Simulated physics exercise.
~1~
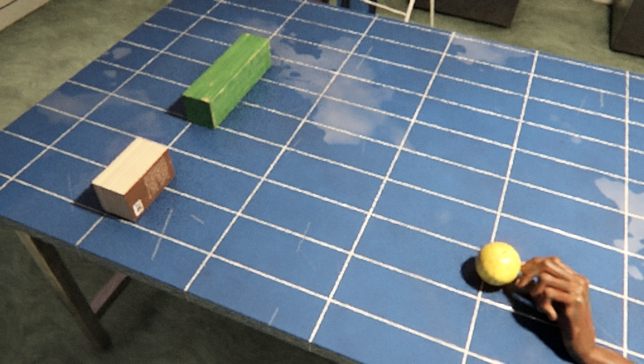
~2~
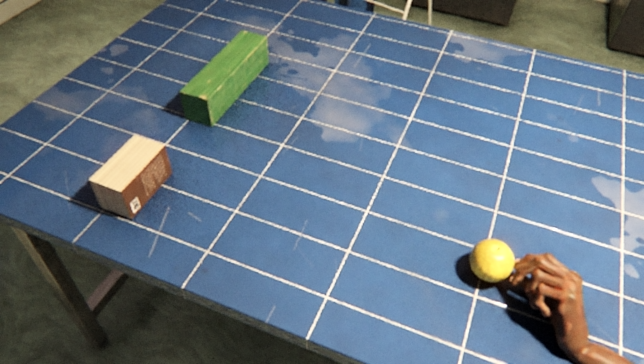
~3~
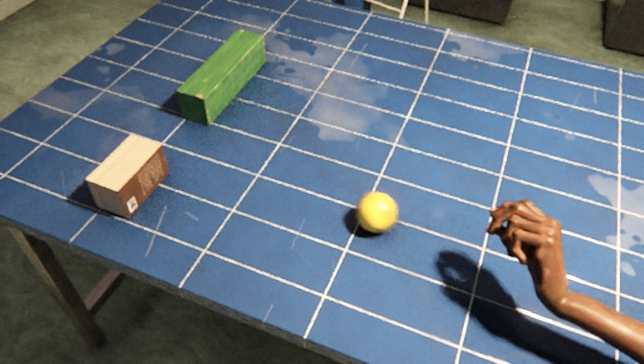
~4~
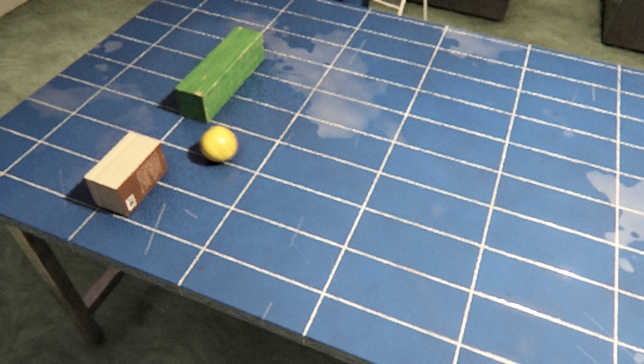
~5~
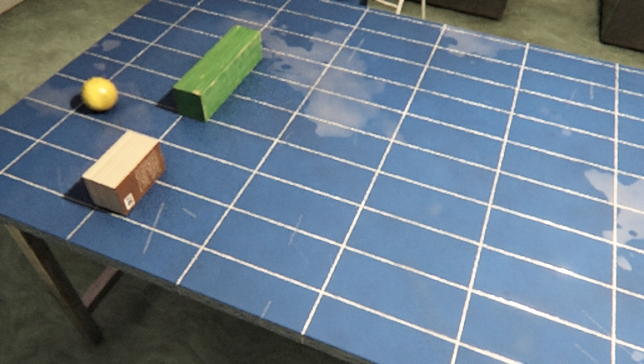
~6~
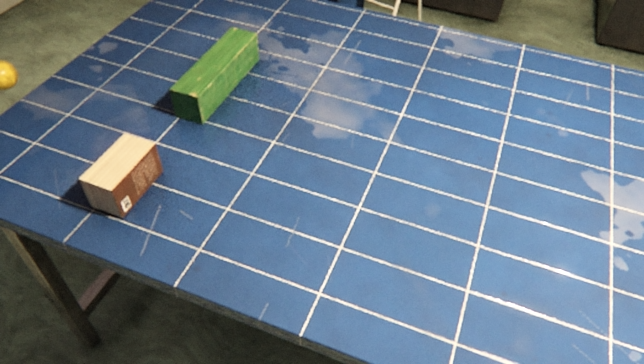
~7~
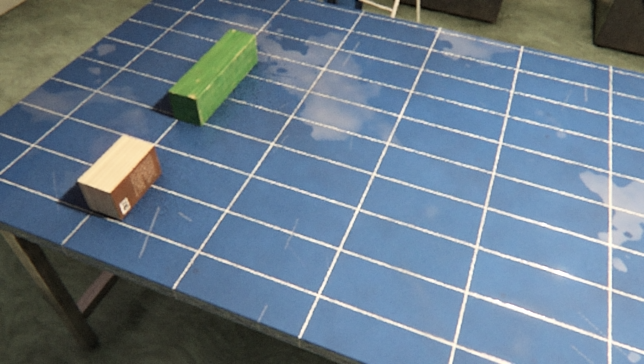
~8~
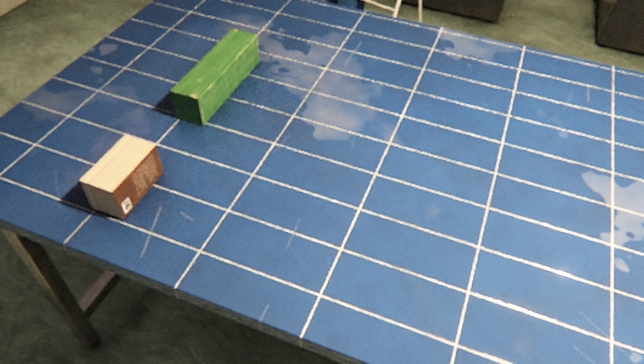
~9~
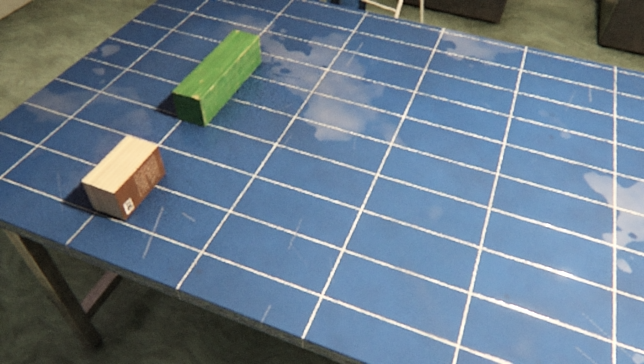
We see a hand release a yellow ball across a blue gridded table, sending it rolling left through the gap between a brown block and a green block. It continues to the far left and leaves view, while both blocks stay in place.
